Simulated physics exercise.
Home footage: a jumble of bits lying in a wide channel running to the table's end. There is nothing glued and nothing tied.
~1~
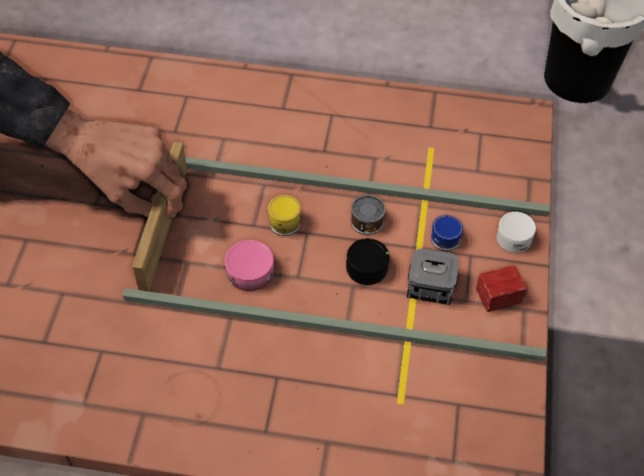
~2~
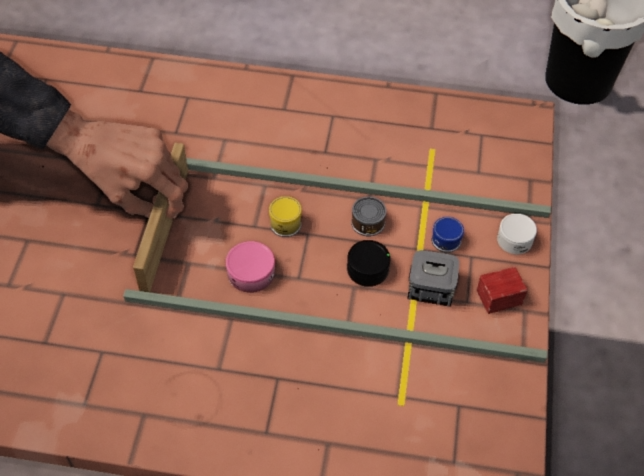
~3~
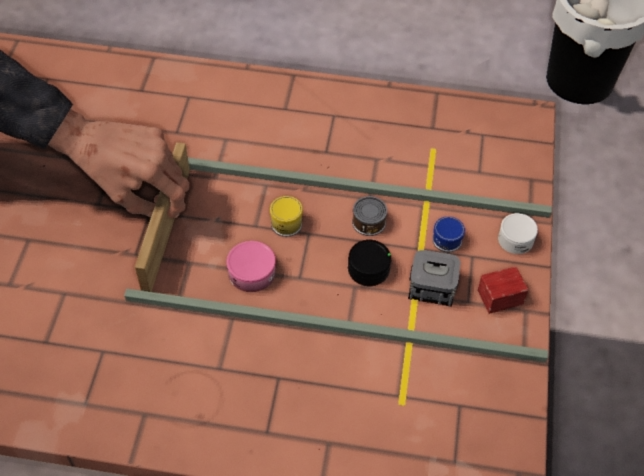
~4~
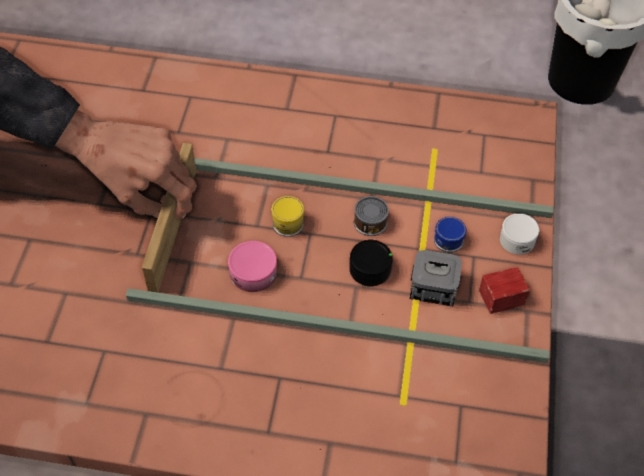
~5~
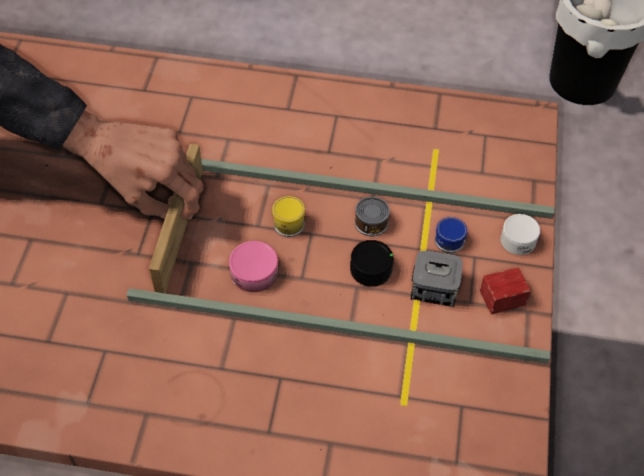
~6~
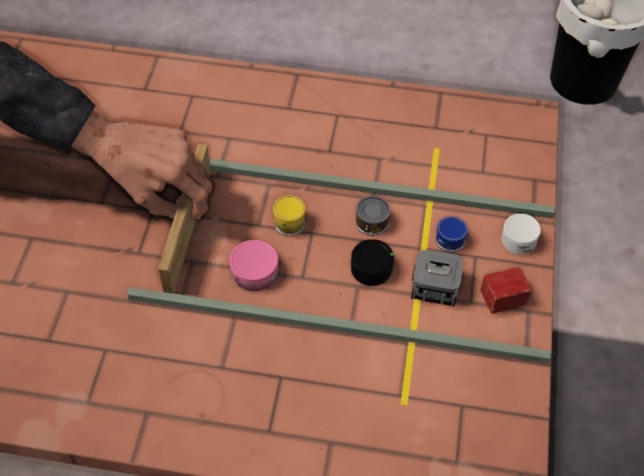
A hand slides an upright board slightly right along the channel toward the still, scattered objects.
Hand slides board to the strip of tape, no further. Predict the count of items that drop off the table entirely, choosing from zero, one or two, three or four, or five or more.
There will be no losses over the edge.
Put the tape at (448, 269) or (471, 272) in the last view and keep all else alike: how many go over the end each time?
It would be 0 and 1.
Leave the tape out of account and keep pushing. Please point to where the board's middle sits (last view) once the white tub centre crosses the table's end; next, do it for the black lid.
The middle is at (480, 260) when it's the white tub, and at (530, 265) when it's the black lid.
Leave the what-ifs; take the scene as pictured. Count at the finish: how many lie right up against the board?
At rest, 4 are in contact.
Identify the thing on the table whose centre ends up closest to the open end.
It is the red block.
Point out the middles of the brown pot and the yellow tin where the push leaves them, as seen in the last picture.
The brown pot finishes at (445, 211); the yellow tin finishes at (441, 236).
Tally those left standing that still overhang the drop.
0 is the number.
Early on, none off yet; white tub at rest near (521, 234); red block at rest near (505, 290); blue pot at rest near (451, 234).
Finally, the number that fall off is zero.
